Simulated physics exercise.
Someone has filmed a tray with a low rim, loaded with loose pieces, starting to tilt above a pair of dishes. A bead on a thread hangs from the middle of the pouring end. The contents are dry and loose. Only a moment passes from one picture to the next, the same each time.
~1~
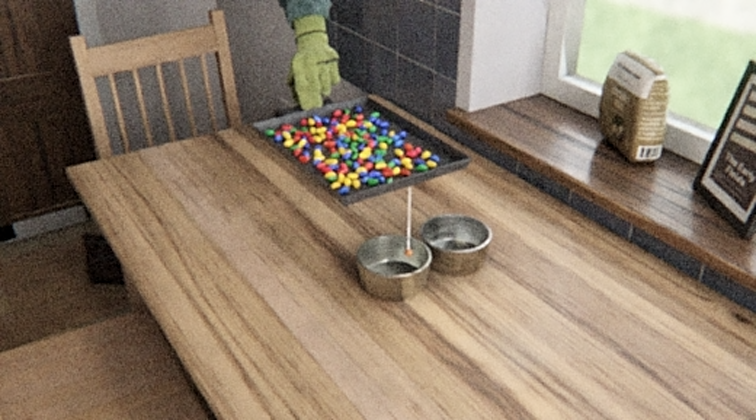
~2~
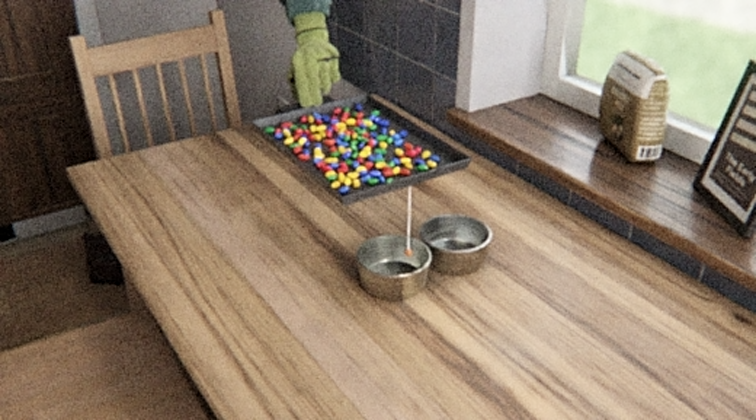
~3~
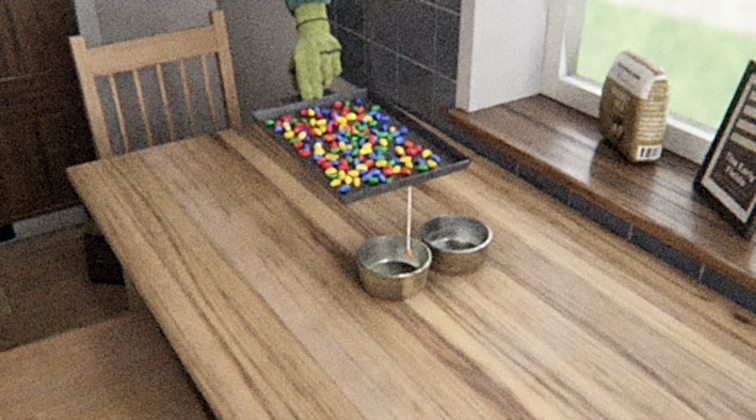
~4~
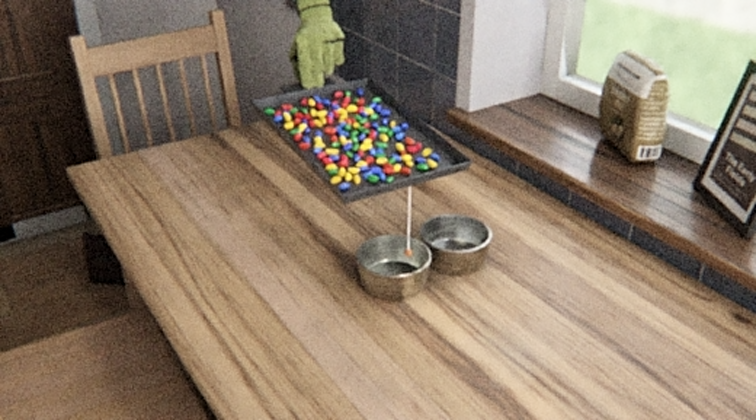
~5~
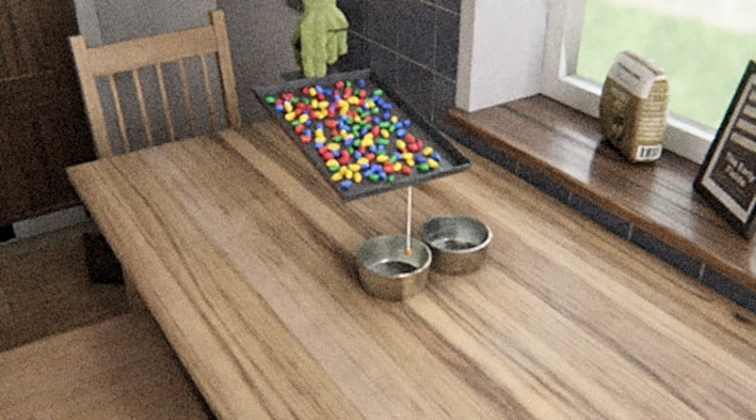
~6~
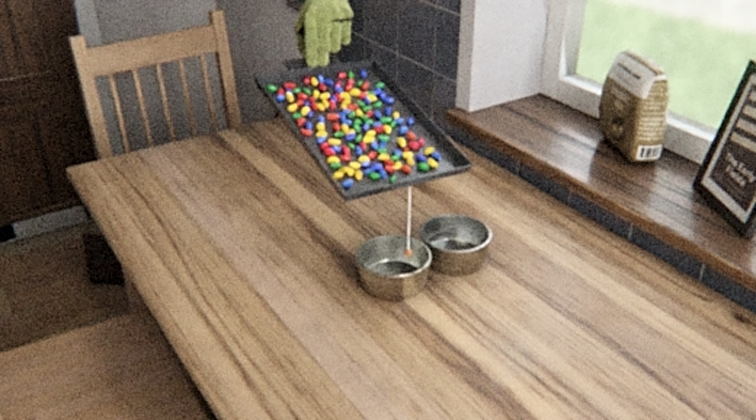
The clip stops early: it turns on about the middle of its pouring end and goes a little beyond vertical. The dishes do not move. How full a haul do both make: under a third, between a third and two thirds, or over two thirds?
Caught overall: Under a third.
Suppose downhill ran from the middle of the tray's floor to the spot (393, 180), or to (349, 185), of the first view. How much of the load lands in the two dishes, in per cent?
In turn 0 and 0 in a hundred.
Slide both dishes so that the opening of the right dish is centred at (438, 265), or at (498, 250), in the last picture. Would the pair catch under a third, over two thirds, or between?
First between a third and two thirds, then over two thirds.
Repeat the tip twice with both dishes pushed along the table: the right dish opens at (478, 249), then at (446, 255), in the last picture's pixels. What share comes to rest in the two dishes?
First some 80, then 50 per cent.
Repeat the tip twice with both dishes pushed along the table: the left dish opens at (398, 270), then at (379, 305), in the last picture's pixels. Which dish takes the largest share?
In turn: The dish on the right; the right one.
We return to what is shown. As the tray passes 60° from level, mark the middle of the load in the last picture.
Close to (422, 152).
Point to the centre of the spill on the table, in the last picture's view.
Close to (465, 307).
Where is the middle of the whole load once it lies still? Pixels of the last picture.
Near (468, 301).
Soon, tray tipped steeply; nearly all on the tray; a stray few in the air.
A while on, tray tipped right over; about two thirds on the tray; a stray few in the right dish; about a quarter outside both; a stray few in the air.
Towards the end, tray tipped past a quarter turn; a small part in the right dish; most outside both.
Finally, tray tipped past a quarter turn; none in the left dish; a small part in the right dish; most outside both.
